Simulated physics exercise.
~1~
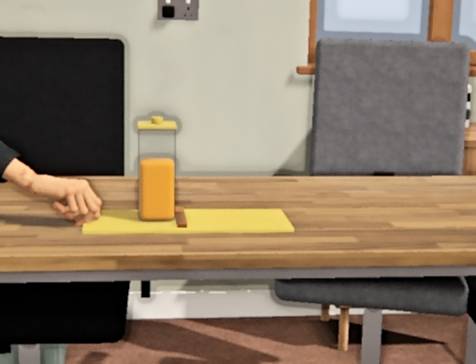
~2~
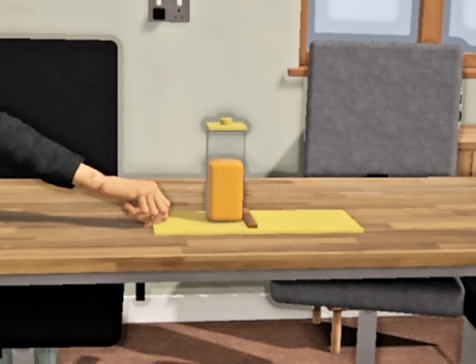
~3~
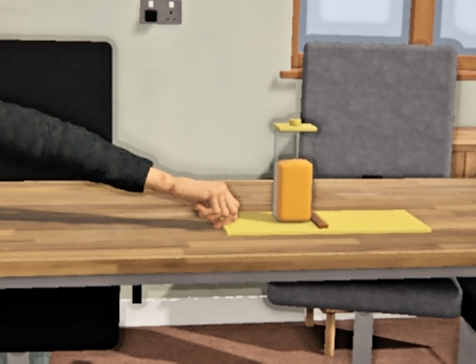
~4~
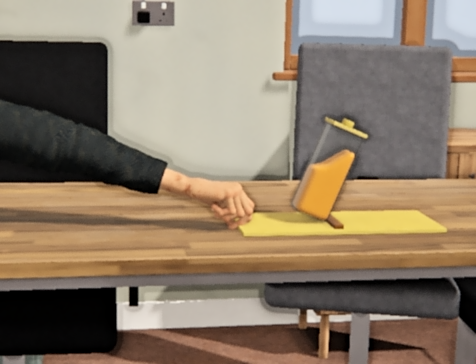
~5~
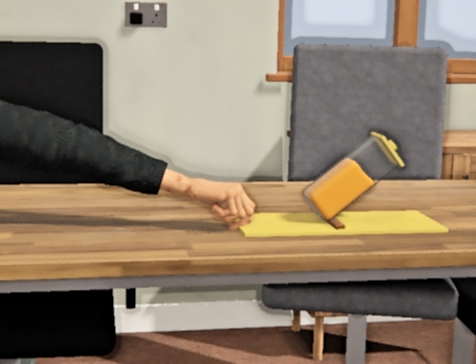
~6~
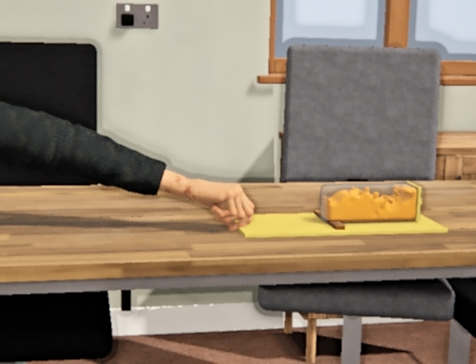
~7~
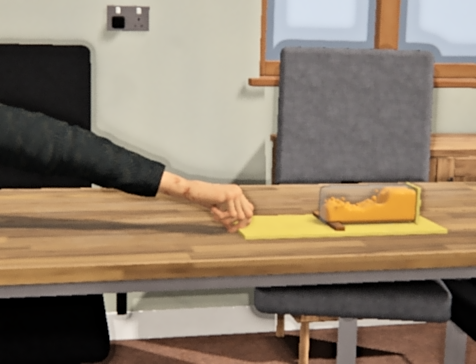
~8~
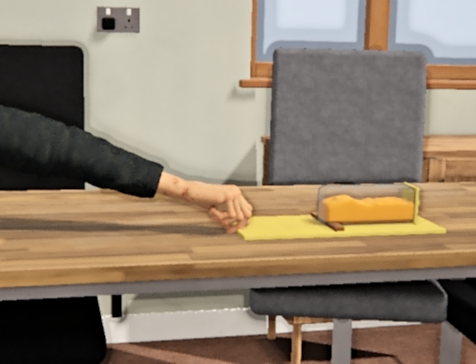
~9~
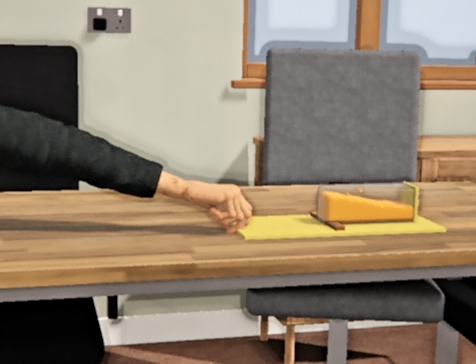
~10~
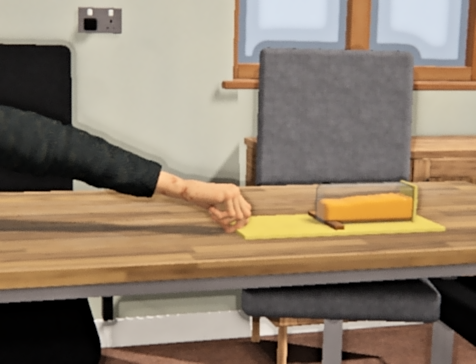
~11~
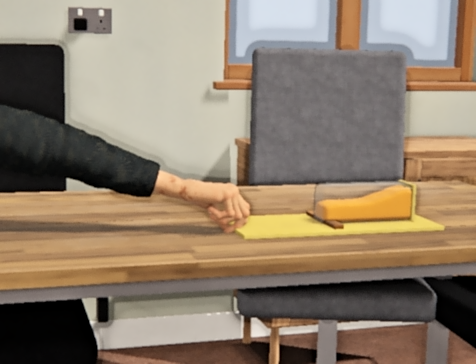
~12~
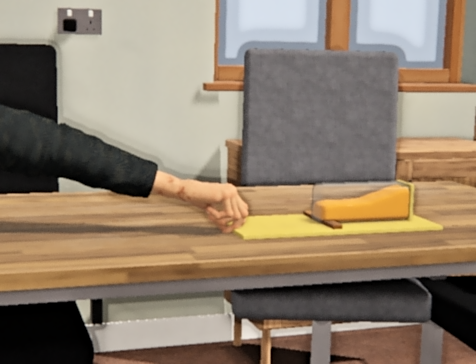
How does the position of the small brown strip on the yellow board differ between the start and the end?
At the start the strip was left of the grey chair, in the gap between the two chairs. By the end it had moved right along the table with the board and was in front of the grey chair.
